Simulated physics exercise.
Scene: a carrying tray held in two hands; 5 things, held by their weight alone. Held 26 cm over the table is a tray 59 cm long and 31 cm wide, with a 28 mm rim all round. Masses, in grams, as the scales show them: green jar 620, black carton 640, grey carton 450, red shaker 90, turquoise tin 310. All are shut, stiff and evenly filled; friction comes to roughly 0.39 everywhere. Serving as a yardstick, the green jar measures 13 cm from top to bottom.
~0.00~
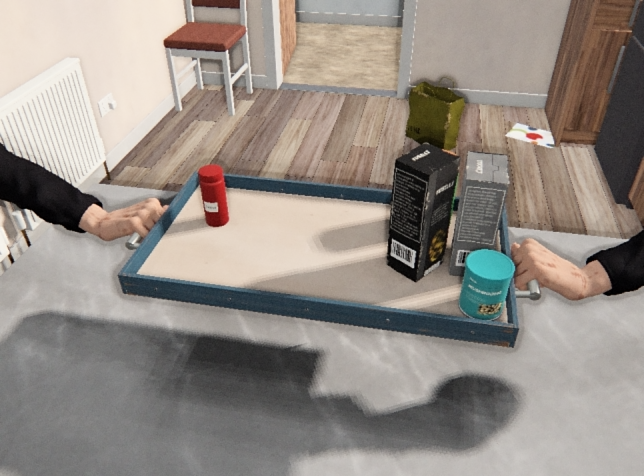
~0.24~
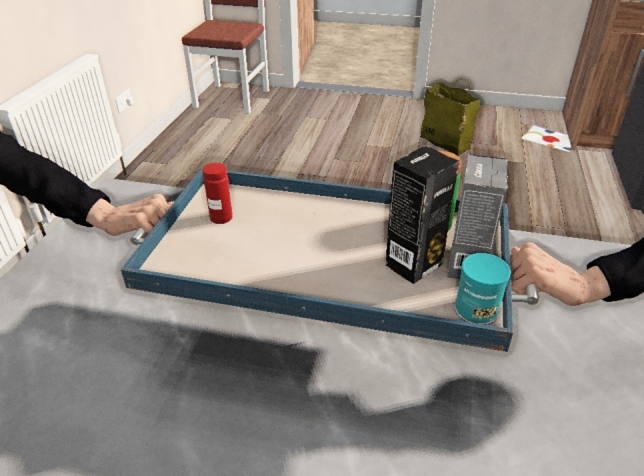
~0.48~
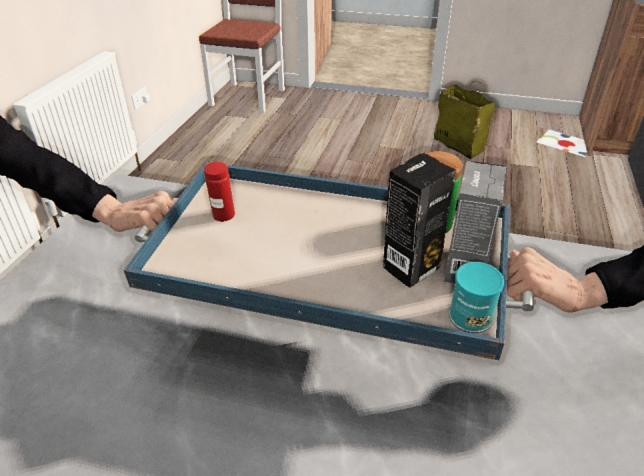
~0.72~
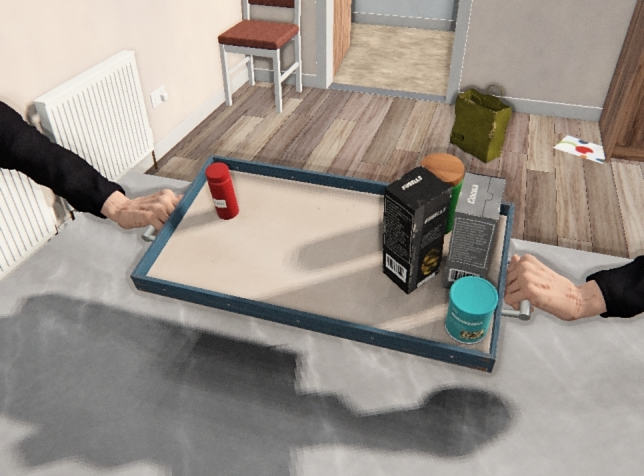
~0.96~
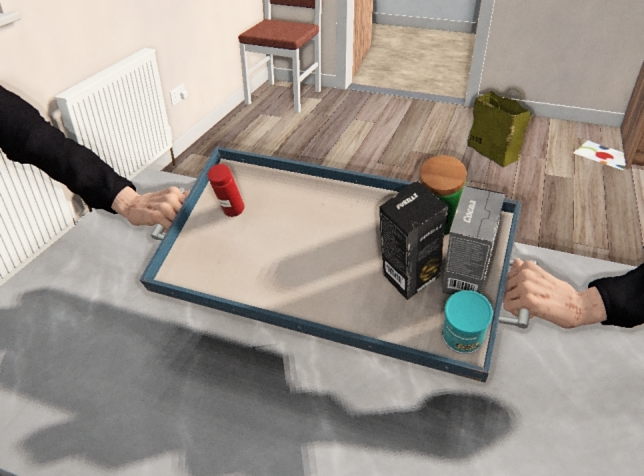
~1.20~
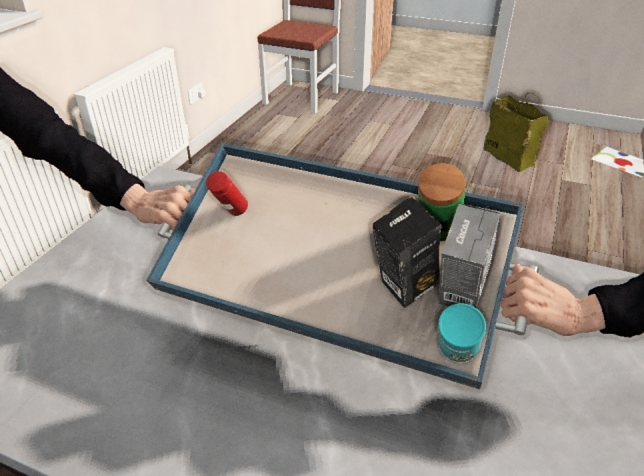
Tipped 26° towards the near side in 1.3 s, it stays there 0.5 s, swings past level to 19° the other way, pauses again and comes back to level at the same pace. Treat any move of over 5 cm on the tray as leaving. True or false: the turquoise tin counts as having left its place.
False.
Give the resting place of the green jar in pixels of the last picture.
About (387, 282).
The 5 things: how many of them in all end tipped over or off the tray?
I count 2.
By 1.80 s, tray tilted 26°, near edge down; turquoise tin 2 cm from its spot near (460, 347); red shaker on its side; black carton rocked 22° off its seat.
By 2.60 s, tray level; black carton now off the tray; turquoise tin 2 cm from its spot near (467, 318); red shaker on its side.
When it is over (5.4 s), off the tray, black carton; lying over on the tray, red shaker; not toppled but over 5 cm from the start, green jar and grey carton; the last one within 5 cm of the start. In the last view, turquoise tin near (468, 317).
